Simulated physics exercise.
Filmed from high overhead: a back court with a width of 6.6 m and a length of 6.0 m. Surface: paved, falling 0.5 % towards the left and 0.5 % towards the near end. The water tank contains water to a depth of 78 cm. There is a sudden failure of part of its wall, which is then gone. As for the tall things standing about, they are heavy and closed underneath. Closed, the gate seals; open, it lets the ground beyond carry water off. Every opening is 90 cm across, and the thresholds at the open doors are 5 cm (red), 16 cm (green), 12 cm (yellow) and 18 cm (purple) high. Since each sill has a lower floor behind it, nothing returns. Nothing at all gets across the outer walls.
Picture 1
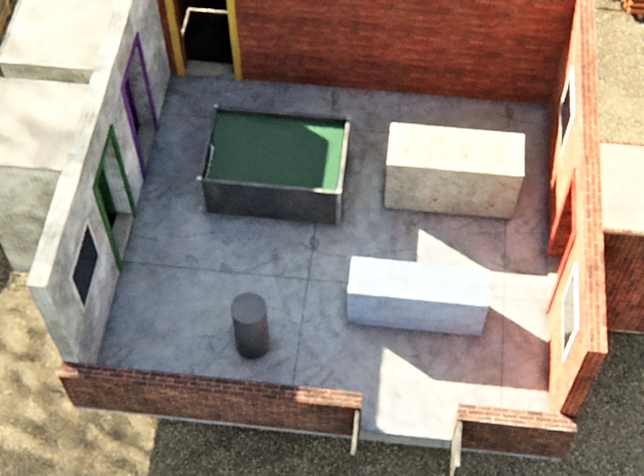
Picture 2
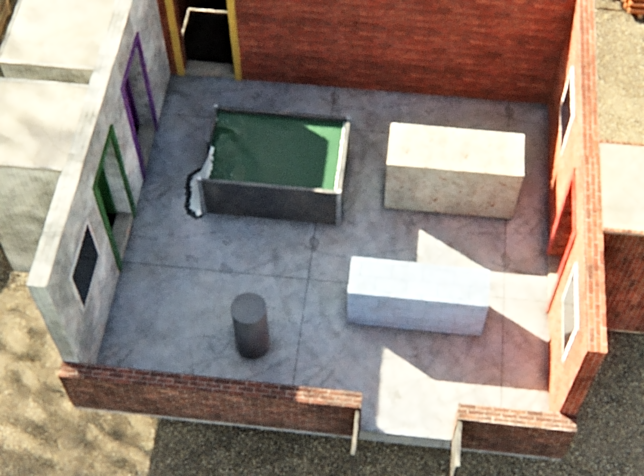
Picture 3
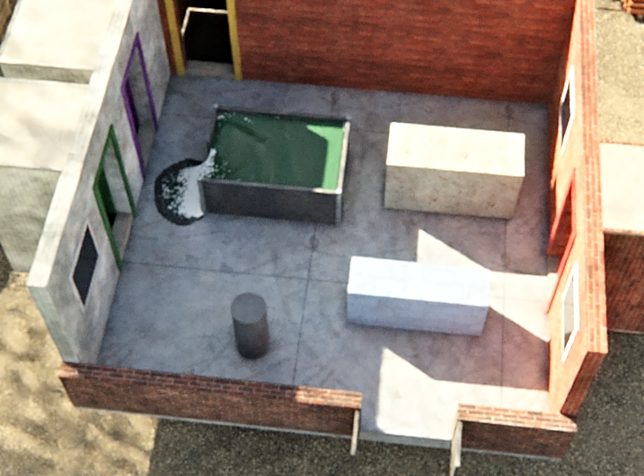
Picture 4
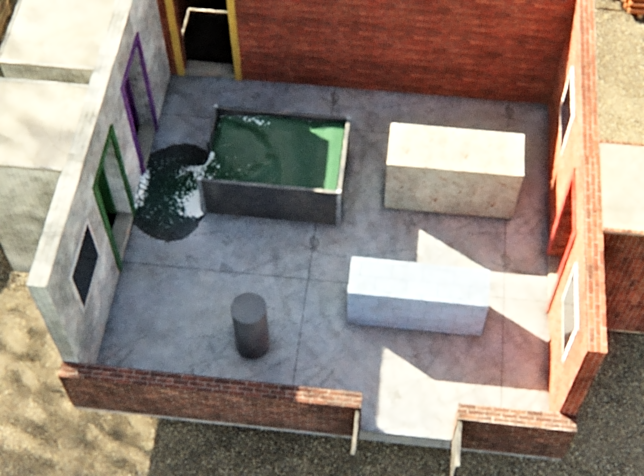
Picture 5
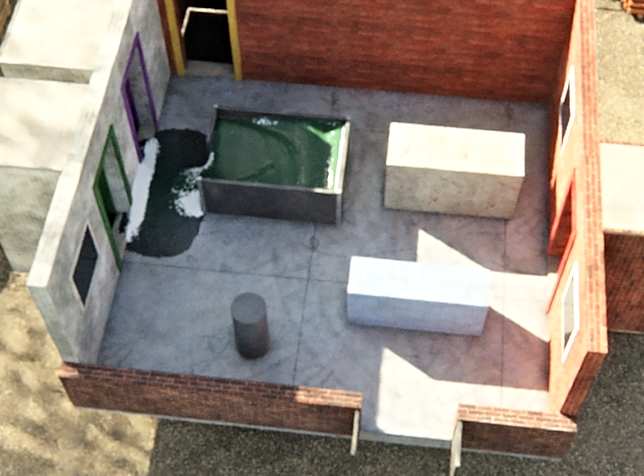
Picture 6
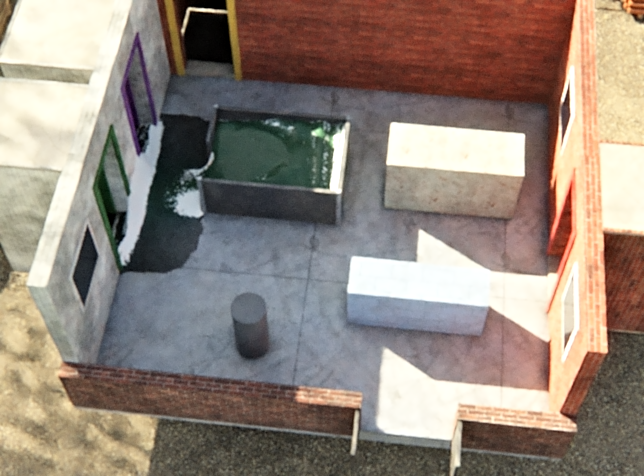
Green water pours from the tank's left side and spreads across the floor to the left wall.
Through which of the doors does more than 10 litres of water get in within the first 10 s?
As I see it, the red door never breaches the limit. The green door breaches the limit. The yellow door breaches the limit. The purple door breaches the limit.
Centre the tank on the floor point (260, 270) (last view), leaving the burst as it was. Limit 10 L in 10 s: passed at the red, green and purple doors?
Red: Within limit; green: Beyond limit; purple: Within limit.
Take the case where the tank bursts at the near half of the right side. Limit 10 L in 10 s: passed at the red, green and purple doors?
Here's how it goes: Red exceeds it, green falls short, purple falls short.
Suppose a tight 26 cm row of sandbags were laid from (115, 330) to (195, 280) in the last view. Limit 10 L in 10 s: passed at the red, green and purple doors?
So red comes out too high, green comes out too high and purple comes out too high.
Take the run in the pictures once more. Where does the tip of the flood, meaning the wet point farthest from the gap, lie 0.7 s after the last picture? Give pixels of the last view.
That would be close to (91, 386).
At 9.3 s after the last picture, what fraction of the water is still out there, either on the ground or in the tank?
Remaining: Roughly 84 %.
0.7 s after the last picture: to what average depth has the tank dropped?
Some 54 cm on average.
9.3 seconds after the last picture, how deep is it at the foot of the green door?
Roughly 7.0 centimetres.
Then, 0.7 s after the last picture water covers 15 % of the floor and is deepest (50 cm) near (151, 195); red door not reached, green door 29 cm at the sill, 22 L in, yellow door 10 cm at the sill, 0 L in, purple door 31 cm at the sill, 28 L in.
Then, 1.5 s after the last picture water covers 25 % of the floor and is deepest (39 cm) near (140, 194); red door not reached, green door 24 cm at the sill, 59 L in, yellow door 23 cm at the sill, 22 L in, purple door 26 cm at the sill, 75 L in.
Then, 2.8 s after the last picture water covers 45 % of the floor and is deepest (30 cm) near (140, 194); red door not reached, green door 18 cm at the sill, 80 L in, yellow door 19 cm at the sill, 65 L in, purple door 20 cm at the sill, 101 L in.
Then, 5.3 s after the last picture water covers 75 % of the floor and is deepest (18 cm) near (140, 194); red door 2 cm at the sill, 0 L in, green door 11 cm at the sill, 88 L in, yellow door 12 cm at the sill, 87 L in, purple door 11 cm at the sill, 110 L in.
Then, 9.3 s after the last picture water covers 95 % of the floor and is deepest (11 cm) near (140, 194); red door 6 cm at the sill, 1 L in, green door 7 cm at the sill, 88 L in, yellow door 6 cm at the sill, 88 L in, purple door 7 cm at the sill, 110 L in.
